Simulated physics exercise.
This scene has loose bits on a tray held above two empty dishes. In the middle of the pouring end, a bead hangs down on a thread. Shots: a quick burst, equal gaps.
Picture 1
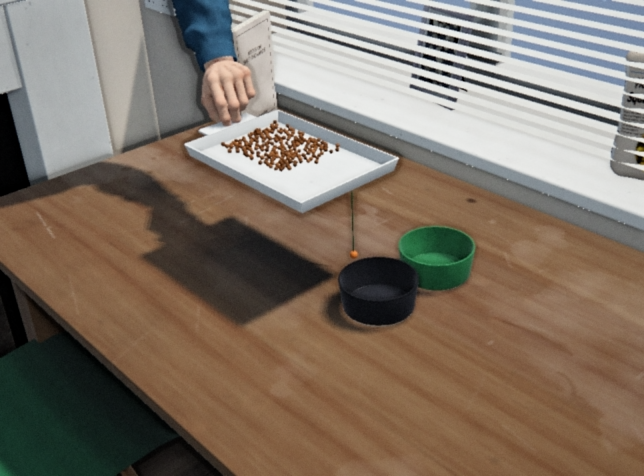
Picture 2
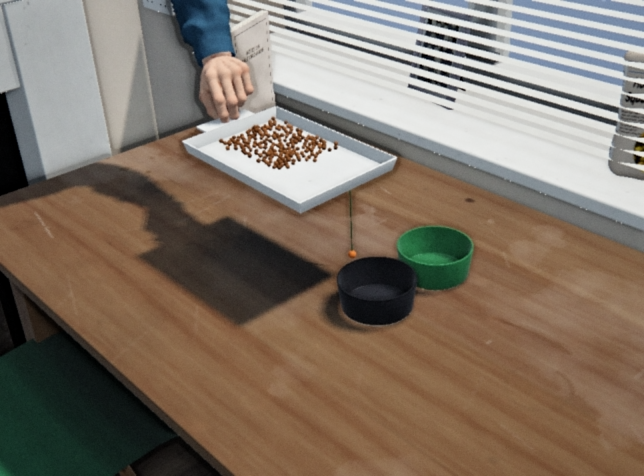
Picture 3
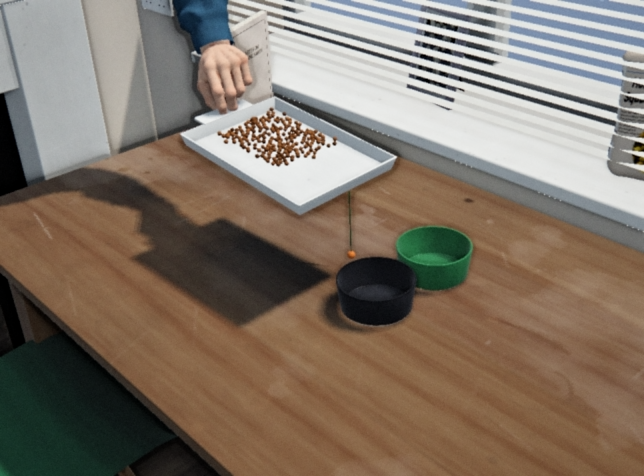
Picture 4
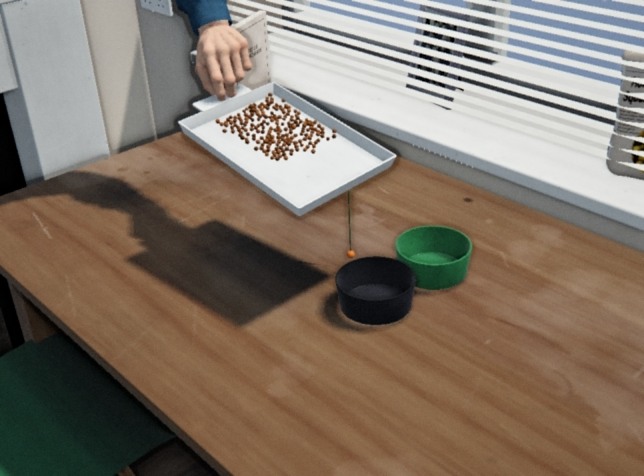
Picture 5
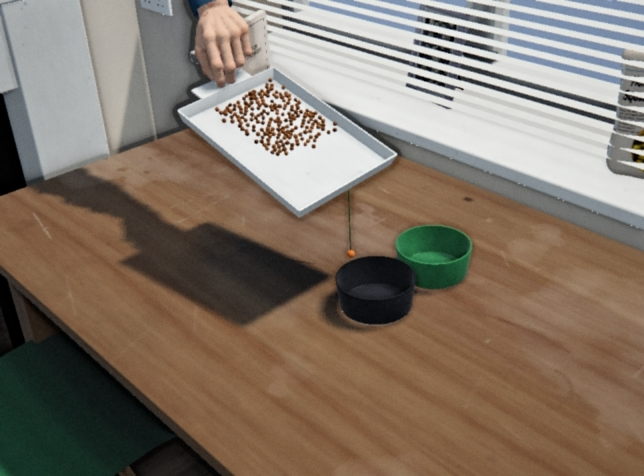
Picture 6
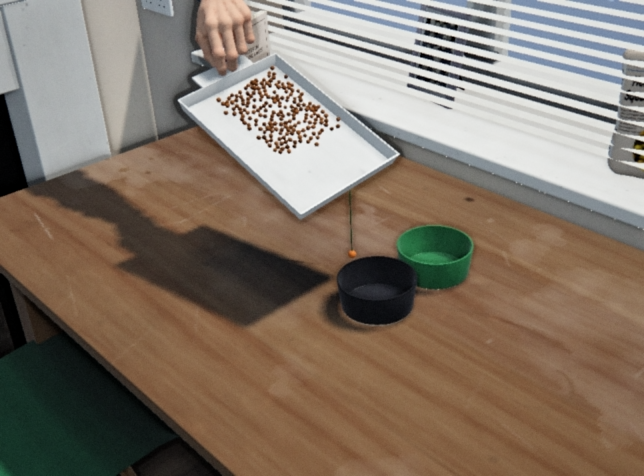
On a wooden table, a hand steadily raises the back of a tray of cereal balls.
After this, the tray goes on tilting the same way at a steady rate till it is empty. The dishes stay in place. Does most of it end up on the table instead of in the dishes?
Yes, A lesser share is caught.
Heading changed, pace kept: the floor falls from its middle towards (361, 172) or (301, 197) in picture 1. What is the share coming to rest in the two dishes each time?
Respectively 50 and 0 in a hundred.
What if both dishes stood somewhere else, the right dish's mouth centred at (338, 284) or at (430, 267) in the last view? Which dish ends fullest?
Well, first the right-hand one, then the left-hand one.
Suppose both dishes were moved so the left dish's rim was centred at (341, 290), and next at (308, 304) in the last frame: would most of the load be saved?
In turn: Most of it; over half.
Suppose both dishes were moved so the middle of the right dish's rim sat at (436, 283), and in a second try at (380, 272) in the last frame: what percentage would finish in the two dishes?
Trial 1 20%, trial 2 90%.
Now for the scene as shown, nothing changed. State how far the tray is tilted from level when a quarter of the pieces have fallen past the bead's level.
Reading: Some 75°.
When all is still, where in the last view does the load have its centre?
The centre comes to rest close to (326, 335).
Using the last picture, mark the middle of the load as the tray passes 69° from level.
Its middle sits at about pixel (316, 224).
Just after the last frame, tray tipped steeply; roughly half on the tray; just a few in the left dish; about a tenth outside both; roughly a third in the air.
A moment on, tray tipped past a quarter turn; about a tenth on the tray; about a tenth in the left dish; roughly two thirds outside both; roughly a quarter in the air.
Further on, tray tipped past a quarter turn; about a tenth in the left dish; the larger part outside both.
When it is over, tray tipped past a quarter turn; about a tenth in the left dish; not one in the right dish; the larger part outside both.
